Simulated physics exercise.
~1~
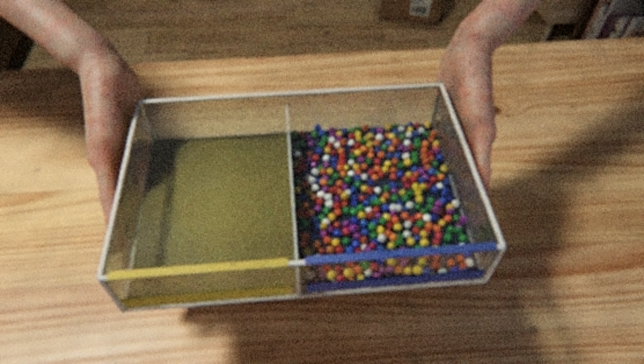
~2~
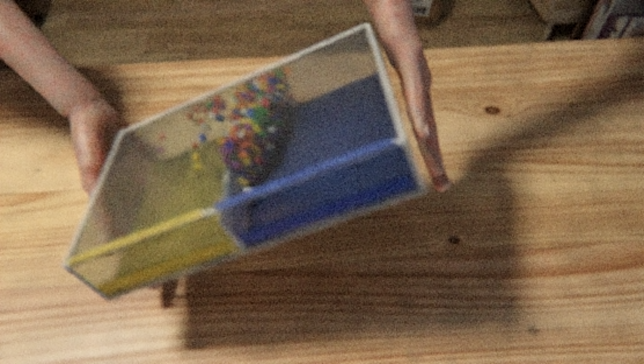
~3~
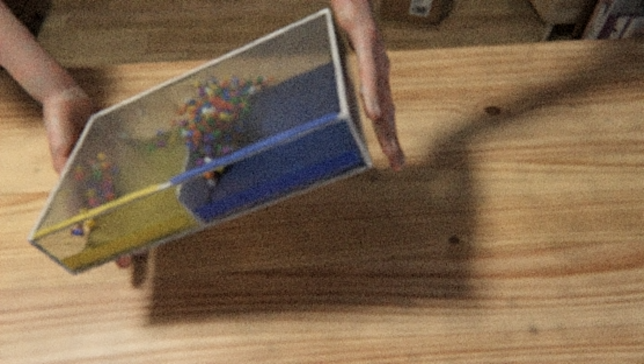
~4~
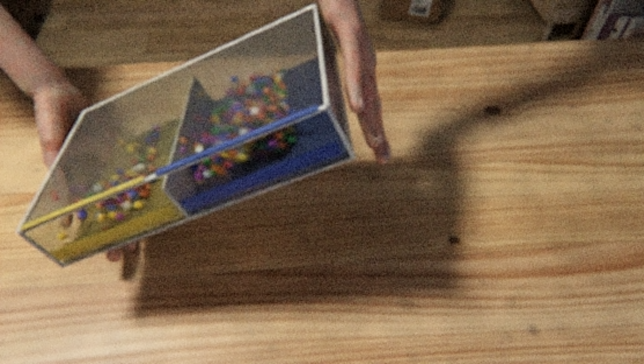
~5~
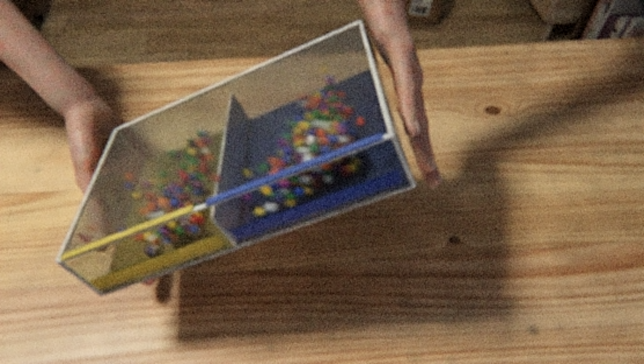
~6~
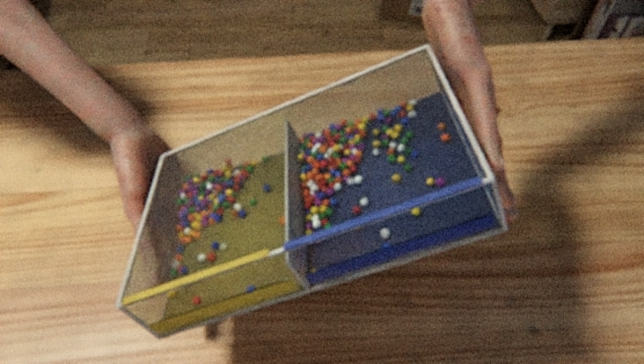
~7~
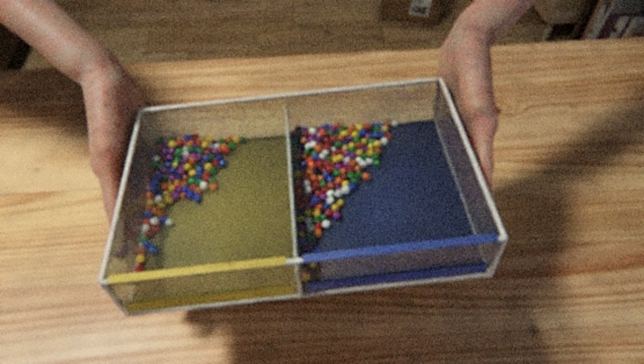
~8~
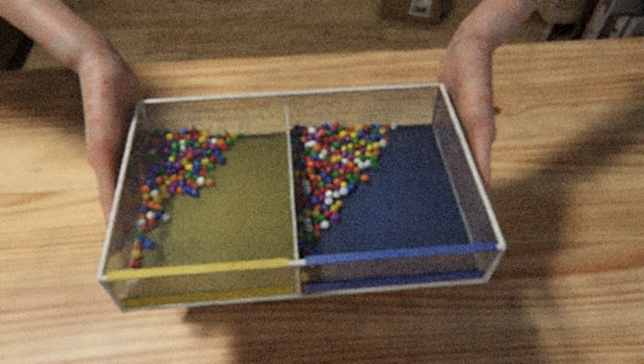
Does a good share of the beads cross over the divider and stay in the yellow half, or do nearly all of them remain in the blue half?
A good share of the beads crosses over and stays in the yellow half. A good share also remains in the blue half, so both sides hold plenty at the end.
